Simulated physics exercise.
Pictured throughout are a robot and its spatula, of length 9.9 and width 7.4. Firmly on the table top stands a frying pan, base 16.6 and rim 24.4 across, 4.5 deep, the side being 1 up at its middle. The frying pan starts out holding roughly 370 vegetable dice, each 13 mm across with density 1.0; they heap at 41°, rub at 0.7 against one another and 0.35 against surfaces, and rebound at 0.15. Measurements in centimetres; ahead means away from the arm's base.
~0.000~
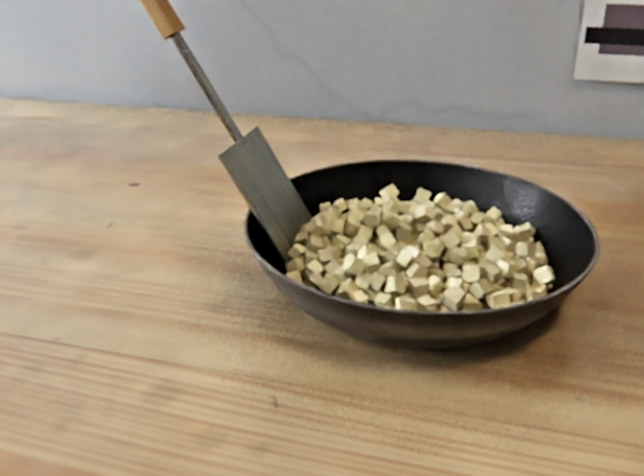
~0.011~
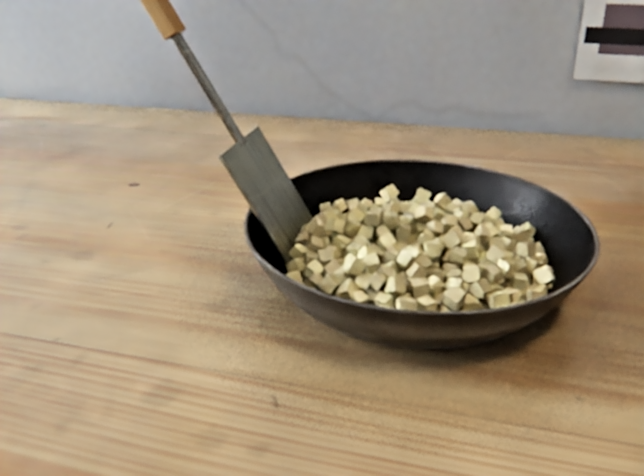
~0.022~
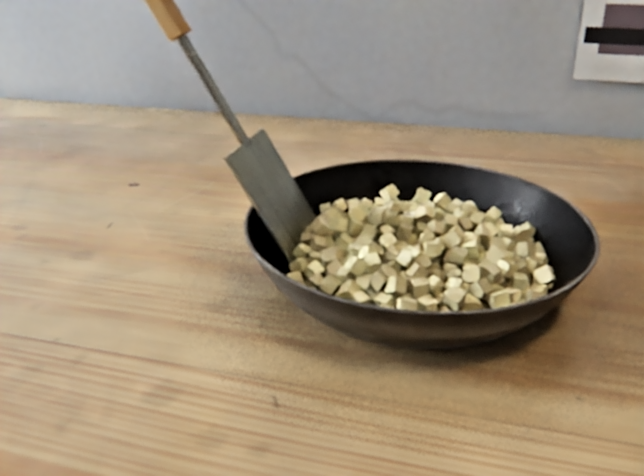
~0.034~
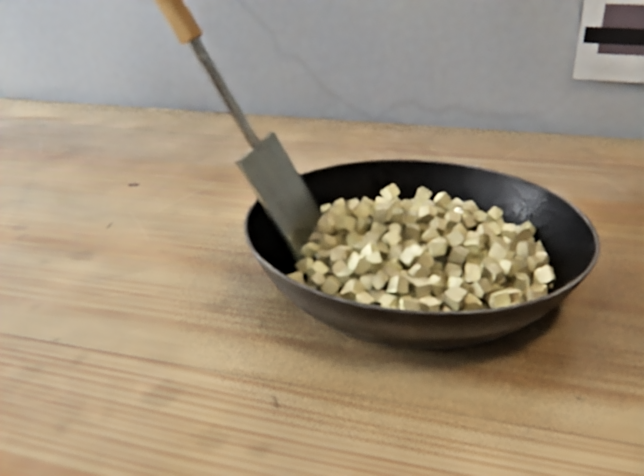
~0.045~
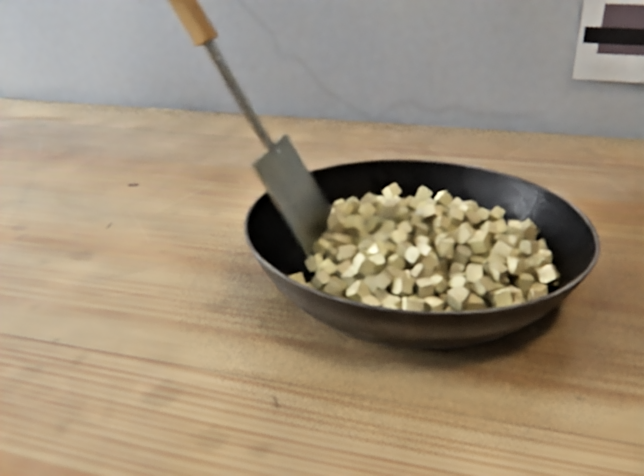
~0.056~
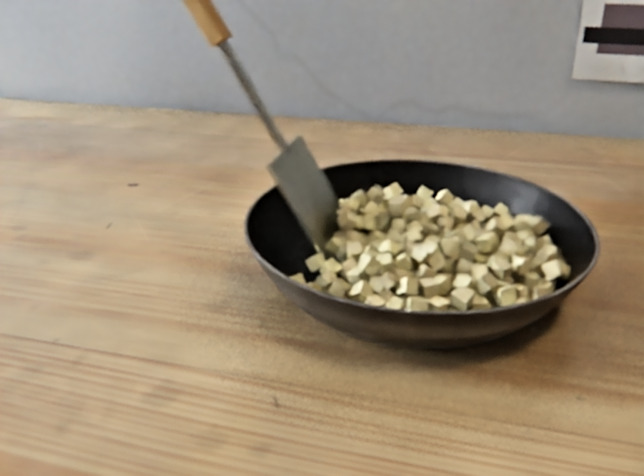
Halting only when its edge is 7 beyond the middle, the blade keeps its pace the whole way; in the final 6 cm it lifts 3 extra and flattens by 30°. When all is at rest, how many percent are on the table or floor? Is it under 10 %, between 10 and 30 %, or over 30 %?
It is between 10 and 30 %.
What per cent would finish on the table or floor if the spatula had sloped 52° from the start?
It would come to roughly 15 percent.
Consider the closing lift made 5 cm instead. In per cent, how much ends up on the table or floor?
I'd say close to 20 per cent.
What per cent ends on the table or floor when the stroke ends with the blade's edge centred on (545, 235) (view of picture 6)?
I'd estimate about 35 per cent.
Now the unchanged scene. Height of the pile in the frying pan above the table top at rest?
Close to 6.5 centimetres high.
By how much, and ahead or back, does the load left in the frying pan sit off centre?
Roughly 4.5 cm ahead of the centre.
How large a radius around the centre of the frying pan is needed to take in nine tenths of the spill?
Around 25 centimetres from the centre.
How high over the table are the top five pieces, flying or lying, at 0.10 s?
Roughly 6 cm.
By 0.10 s, sloping 60°, highest piece 6 above the table; 369 in the frying pan.
By 0.14 s, sloping 50°, highest piece 7 above the table; 367 in the frying pan, 2 on the blade or in flight.
By 0.35 s, sloping 30°, highest piece 8 above the table; 302 in the frying pan, 57 on the table or floor, 10 on the blade or in flight.
By 1.40 s, sloping 30°, highest piece 6 above the table; 302 in the frying pan, 67 on the table or floor.
Final count, 302 in the frying pan, 67 on the table or floor. That is 18 % on the table or floor.
